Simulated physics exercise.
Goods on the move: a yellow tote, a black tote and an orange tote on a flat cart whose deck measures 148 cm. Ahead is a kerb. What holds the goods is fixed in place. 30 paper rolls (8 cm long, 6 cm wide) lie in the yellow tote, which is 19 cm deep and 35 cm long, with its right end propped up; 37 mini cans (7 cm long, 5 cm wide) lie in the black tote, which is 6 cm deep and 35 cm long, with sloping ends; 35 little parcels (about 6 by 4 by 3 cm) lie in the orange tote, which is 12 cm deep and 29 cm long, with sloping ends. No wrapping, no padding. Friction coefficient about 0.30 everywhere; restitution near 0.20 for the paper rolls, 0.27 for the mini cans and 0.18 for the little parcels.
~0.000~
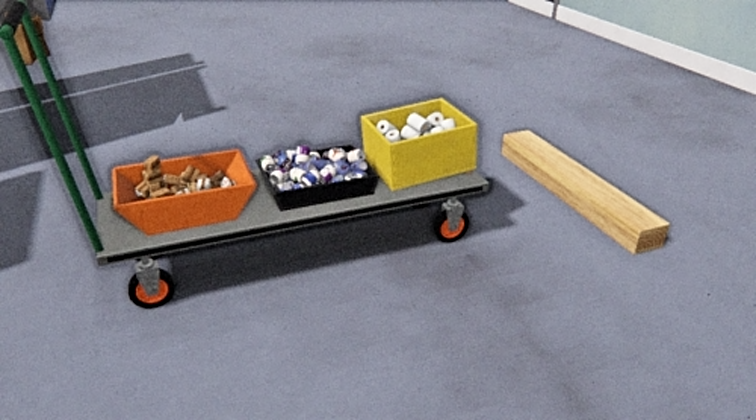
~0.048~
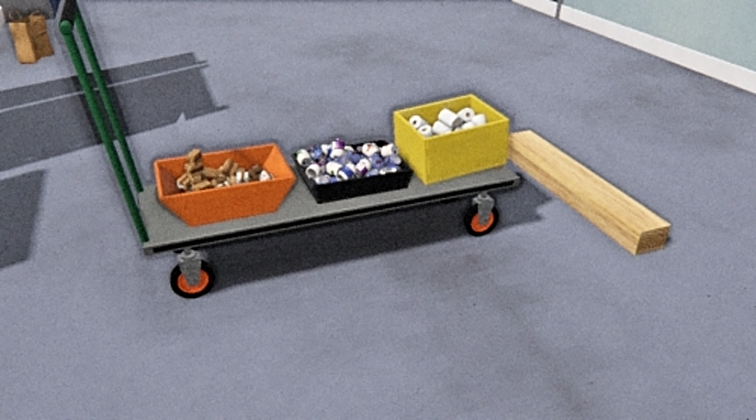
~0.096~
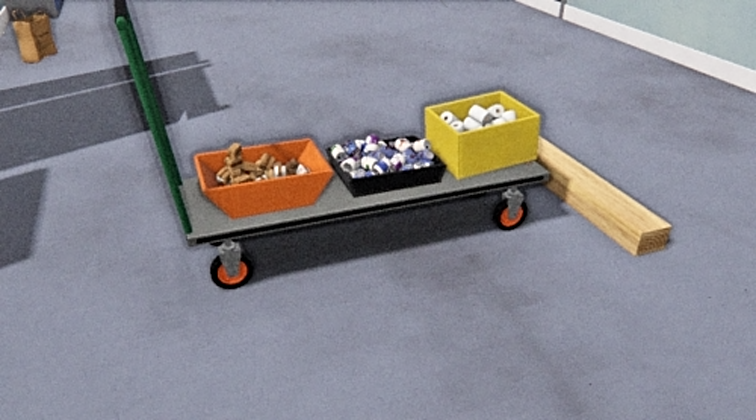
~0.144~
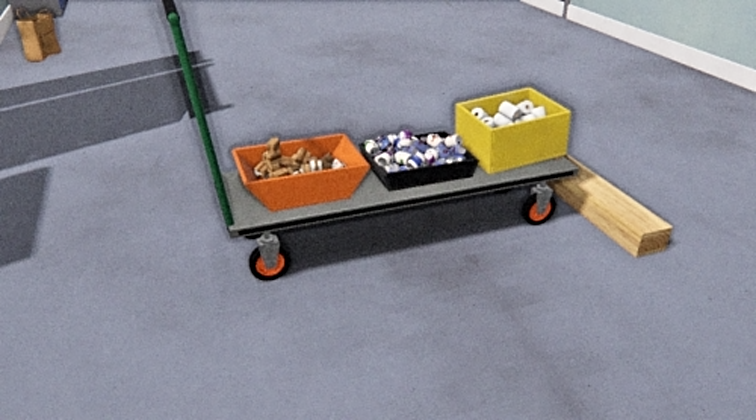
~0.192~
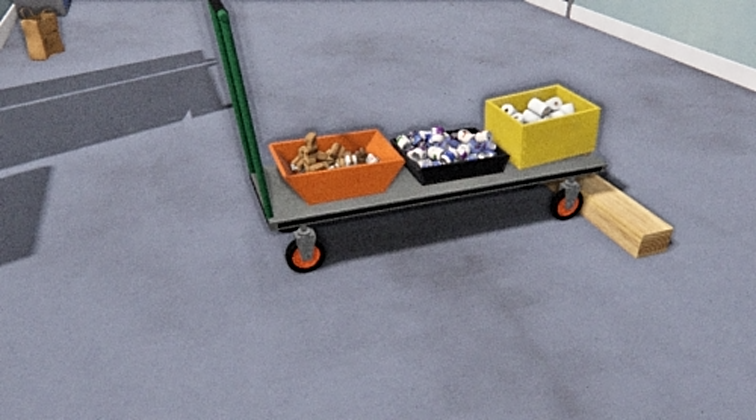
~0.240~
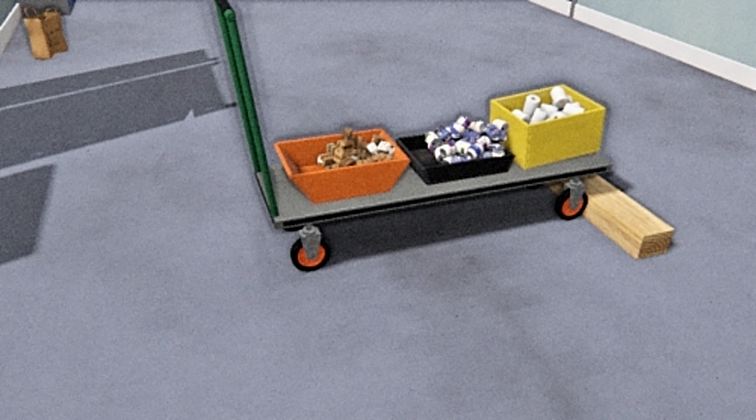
The video shows a flat cart carrying orange, black and yellow containers of small items rolling right to a wooden beam and coming to a halt, as the loose contents shift rightward and the black container's pieces bunch up.
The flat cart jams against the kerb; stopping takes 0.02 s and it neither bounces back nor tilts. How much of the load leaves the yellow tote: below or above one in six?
Fewer than one in six of the paper rolls leave the yellow tote.
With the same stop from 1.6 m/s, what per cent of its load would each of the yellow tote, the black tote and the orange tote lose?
In that case yellow tote 0, black tote 10, orange tote 0 per cent.
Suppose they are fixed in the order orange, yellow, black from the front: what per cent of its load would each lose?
Then yellow tote 10, black tote 40, orange tote 30 per cent.
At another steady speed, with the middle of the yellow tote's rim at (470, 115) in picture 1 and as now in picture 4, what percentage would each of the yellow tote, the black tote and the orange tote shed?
Then yellow tote 0, black tote 10, orange tote 0 per cent.
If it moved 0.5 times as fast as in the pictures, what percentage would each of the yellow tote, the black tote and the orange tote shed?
Then yellow tote 0, black tote 0, orange tote 0 per cent.
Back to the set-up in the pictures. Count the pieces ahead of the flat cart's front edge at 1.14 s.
Roughly 0.
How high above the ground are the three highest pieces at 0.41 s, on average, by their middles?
Some 72 cm up.
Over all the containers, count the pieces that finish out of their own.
Roughly 20 in all.
After 0.29 s, yellow tote 30 in, 0 out, black tote 36 in, 1 out and orange tote 35 in, 0 out.
After 0.41 s, yellow tote 30 in, 0 out, black tote 31 in, 6 out and orange tote 28 in, 7 out.
After 0.64 s, yellow tote 30 in, 0 out, black tote 26 in, 11 out and orange tote 25 in, 10 out.
When it is over (at 1.14 s), yellow tote 30 in, 0 out, black tote 25 in, 12 out and orange tote 26 in, 9 out. Asked share, 0 of 30, 0 per cent.
